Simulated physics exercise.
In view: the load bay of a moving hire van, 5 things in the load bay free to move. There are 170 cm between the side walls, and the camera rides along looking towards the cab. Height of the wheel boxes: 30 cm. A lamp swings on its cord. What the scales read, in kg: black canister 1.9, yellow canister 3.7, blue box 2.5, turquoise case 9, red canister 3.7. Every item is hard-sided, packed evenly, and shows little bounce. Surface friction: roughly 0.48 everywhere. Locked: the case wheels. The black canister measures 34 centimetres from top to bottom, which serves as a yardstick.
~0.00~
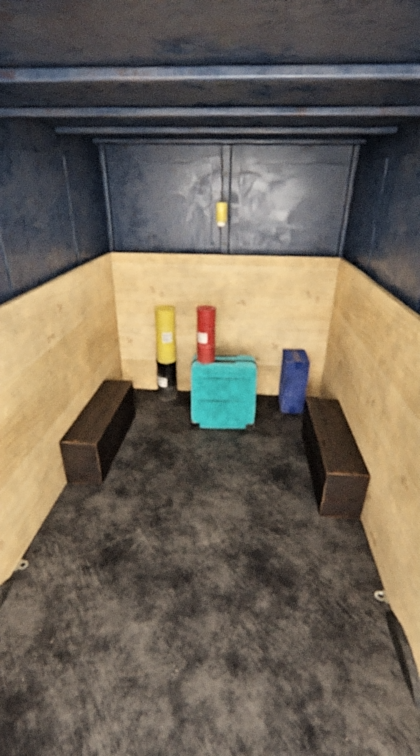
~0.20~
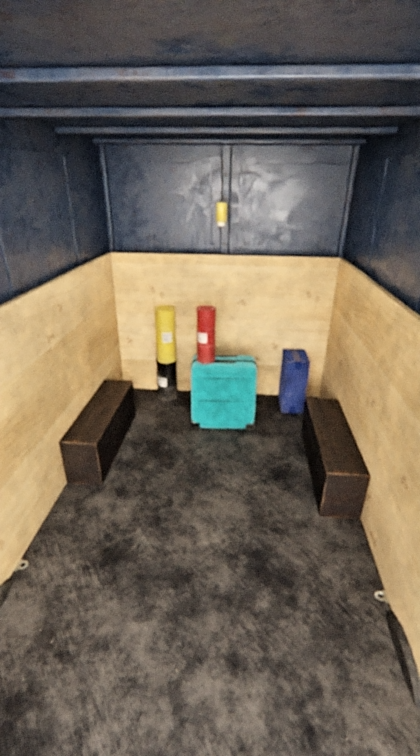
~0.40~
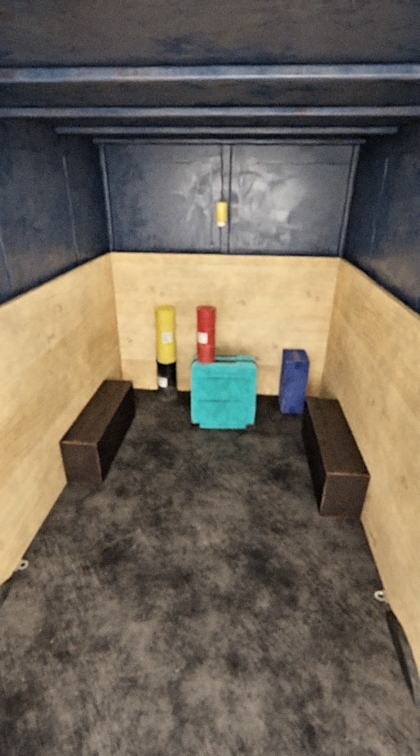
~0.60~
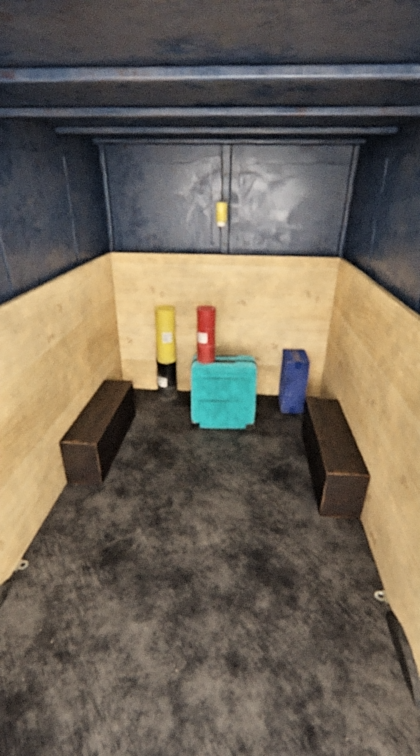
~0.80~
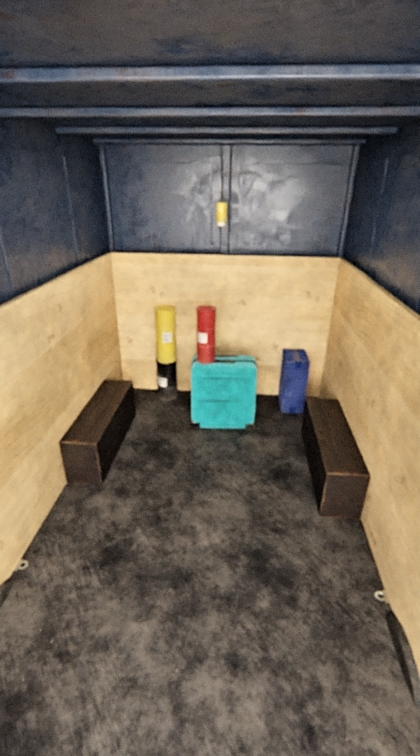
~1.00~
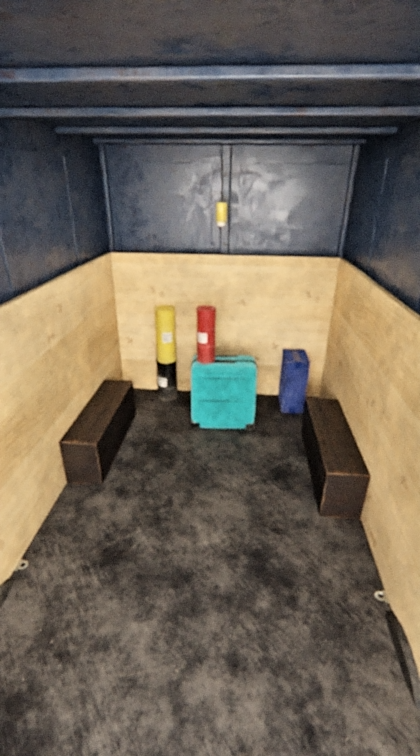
The clip shows the inside of a load bay with a turquoise case, a blue box, a red canister, and a yellow canister above a black one near the far wall, and nothing visibly moves throughout.
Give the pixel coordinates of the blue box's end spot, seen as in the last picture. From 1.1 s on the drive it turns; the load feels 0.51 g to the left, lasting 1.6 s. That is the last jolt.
Its end spot is about (199, 393).
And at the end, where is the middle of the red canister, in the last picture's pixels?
Around (127, 375).
By 1.60 s, push 0.51 g left; blue box tilted 9° near (289, 380); yellow canister tilted 20°; black canister tilted 20°.
By 1.80 s, push 0.51 g left; blue box tilted 39° near (273, 380); red canister on its side; yellow canister tilted 26°.
By 2.00 s, push 0.51 g left; red canister now off its perch; blue box on its side near (241, 393); yellow canister tilted 26°.
By 2.30 s, push 0.51 g left; blue box on its side near (205, 392); yellow canister tilted 26°; black canister tilted 26°.
When it is over (3.3 s), off its perch, red canister; lying over in the load bay, blue box; not toppled but over 15 cm from the start, yellow canister and turquoise case; the last one within 15 cm of the start. In the last view, blue box near (199, 393).
